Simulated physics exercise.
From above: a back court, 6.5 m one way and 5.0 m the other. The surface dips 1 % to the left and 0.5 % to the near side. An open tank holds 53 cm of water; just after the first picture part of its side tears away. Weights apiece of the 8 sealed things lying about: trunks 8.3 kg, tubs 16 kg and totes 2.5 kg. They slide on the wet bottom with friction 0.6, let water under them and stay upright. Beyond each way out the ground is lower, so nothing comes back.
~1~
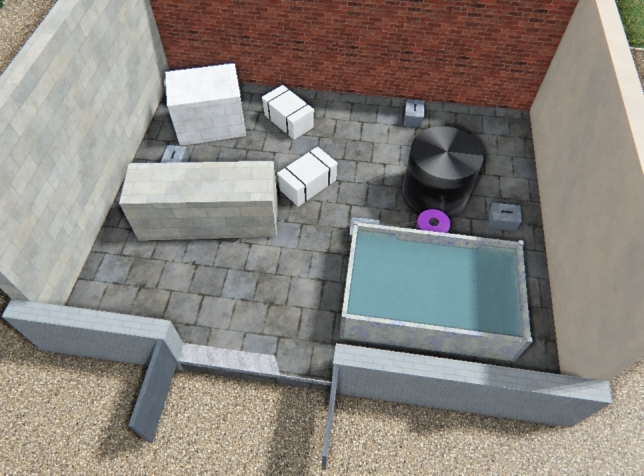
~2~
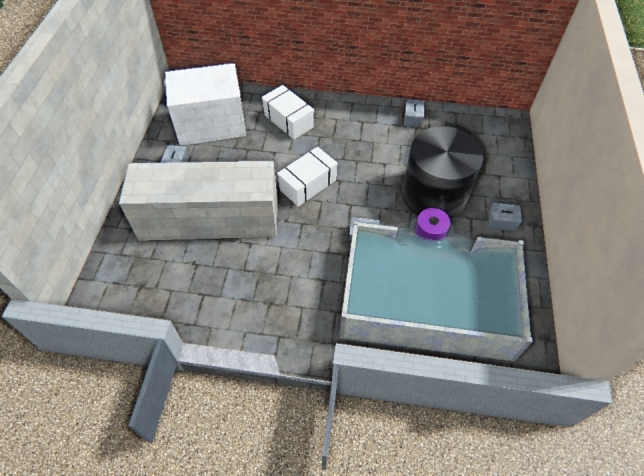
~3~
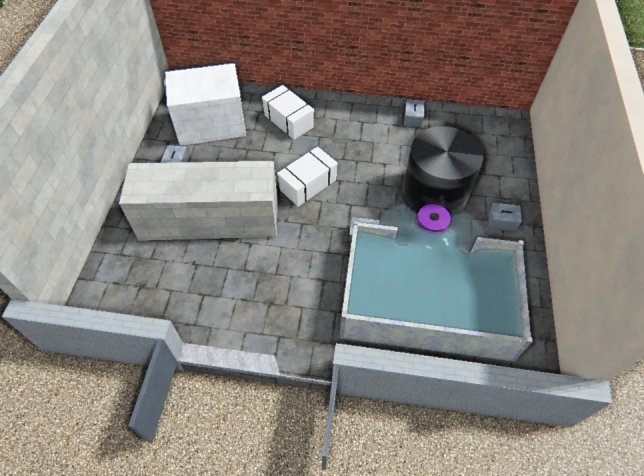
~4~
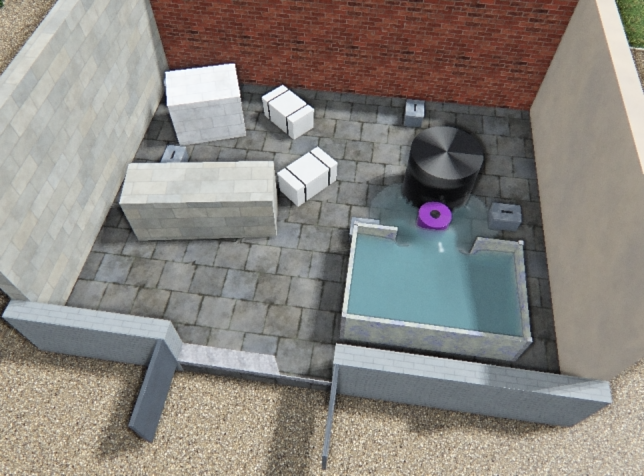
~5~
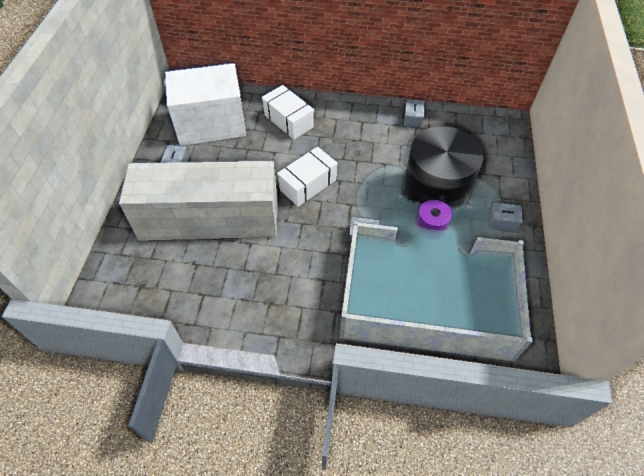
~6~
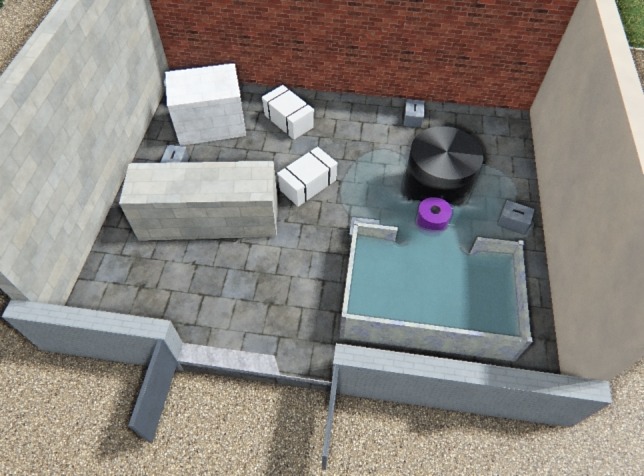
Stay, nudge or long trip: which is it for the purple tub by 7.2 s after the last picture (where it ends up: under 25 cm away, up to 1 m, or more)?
The purple tub gets carried off.
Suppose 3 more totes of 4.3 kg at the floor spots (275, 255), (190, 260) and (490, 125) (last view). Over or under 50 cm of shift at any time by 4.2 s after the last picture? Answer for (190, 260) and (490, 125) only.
In turn: Short of it, more.
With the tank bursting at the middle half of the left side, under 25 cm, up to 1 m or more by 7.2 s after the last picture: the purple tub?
Then the purple tub holds its place.
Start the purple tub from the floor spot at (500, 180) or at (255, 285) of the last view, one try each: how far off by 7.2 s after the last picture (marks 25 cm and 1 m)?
In turn: It is nudged along; it holds its place.
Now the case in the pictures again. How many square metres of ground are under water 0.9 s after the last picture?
About 13 m2.
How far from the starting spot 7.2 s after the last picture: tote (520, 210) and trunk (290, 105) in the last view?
In that order: 400 cm, 140 cm.
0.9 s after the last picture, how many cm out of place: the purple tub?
Roughly 80 cm by then.
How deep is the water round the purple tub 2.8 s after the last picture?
Roughly 5 cm.
Then, 0.9 s after the last picture the purple tub is near (378, 213), 0.8 m from its start, afloat; 0 of 8 are out; 2 afloat.
Then, 2.8 s after the last picture the purple tub is near (306, 209), 1.8 m from its start, aground; 0 of 8 are out; 5 afloat.
Then, 4.8 s after the last picture the purple tub is near (306, 209), 1.8 m from its start, aground; 0 of 8 are out; 5 afloat.
Then, 7.2 s after the last picture the purple tub is near (306, 209), 1.8 m from its start, aground; 0 of 8 are out; 5 afloat.
